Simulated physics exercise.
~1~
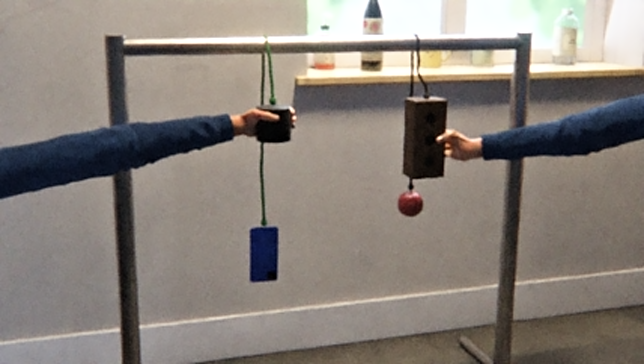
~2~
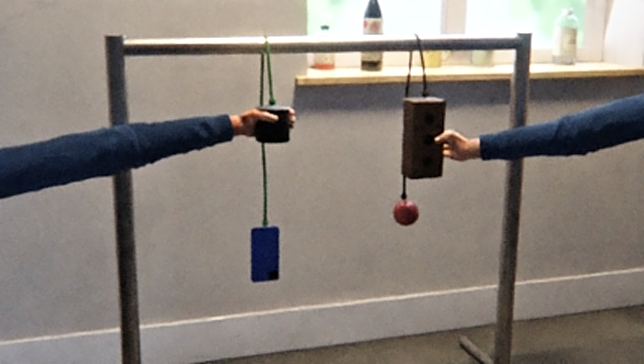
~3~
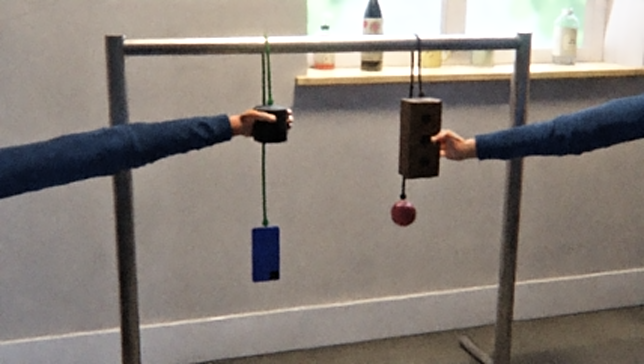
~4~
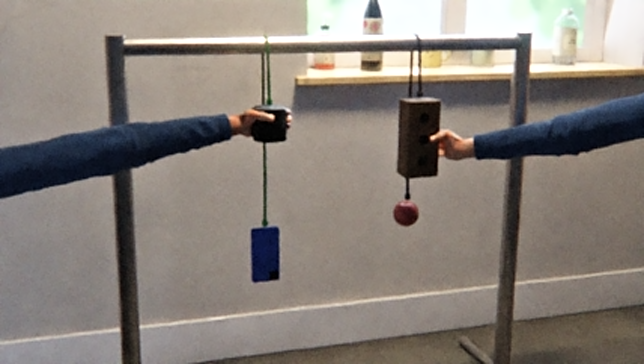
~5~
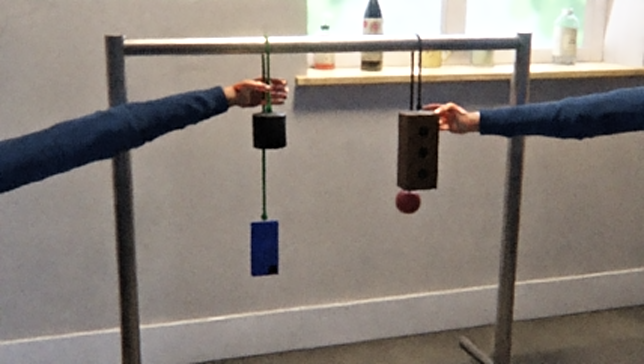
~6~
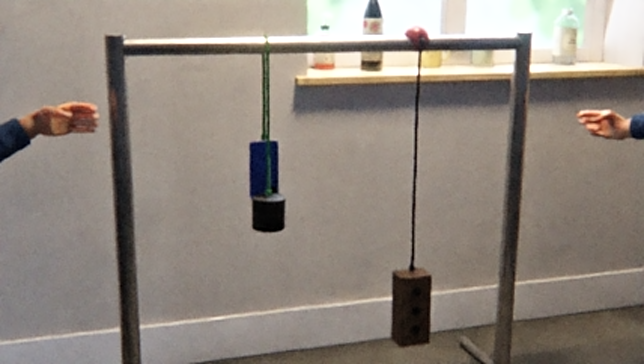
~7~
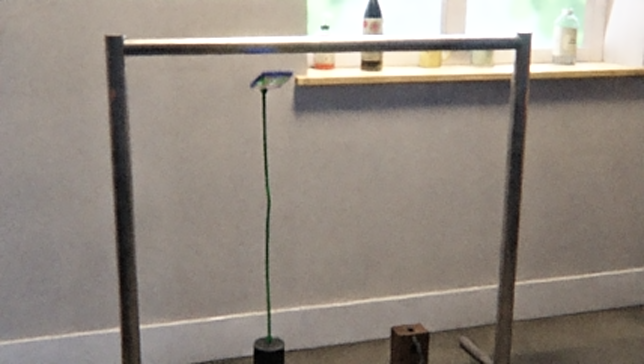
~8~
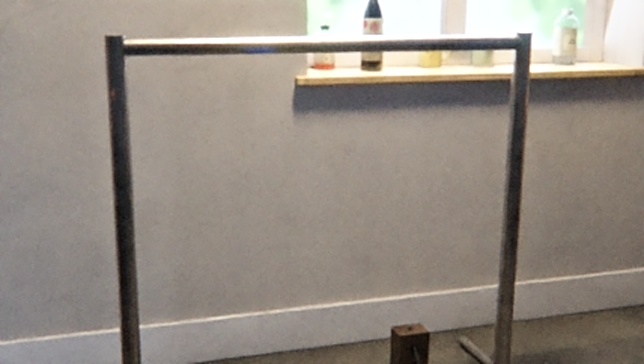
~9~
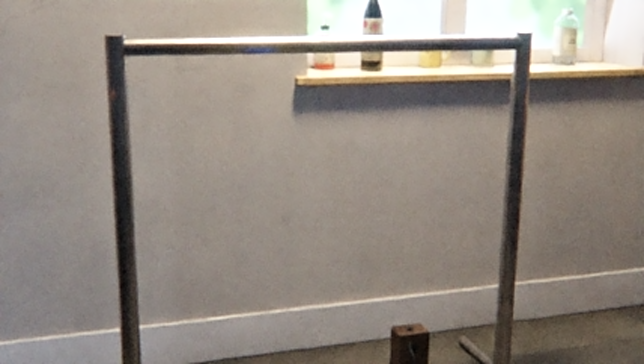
The video shows two hands holding a dark cylinder and a brown block, each roped over a metal bar to a blue phone and a red ball. The hands let go, the held objects drop, the phone and ball rise, and finally the block rests on the floor.
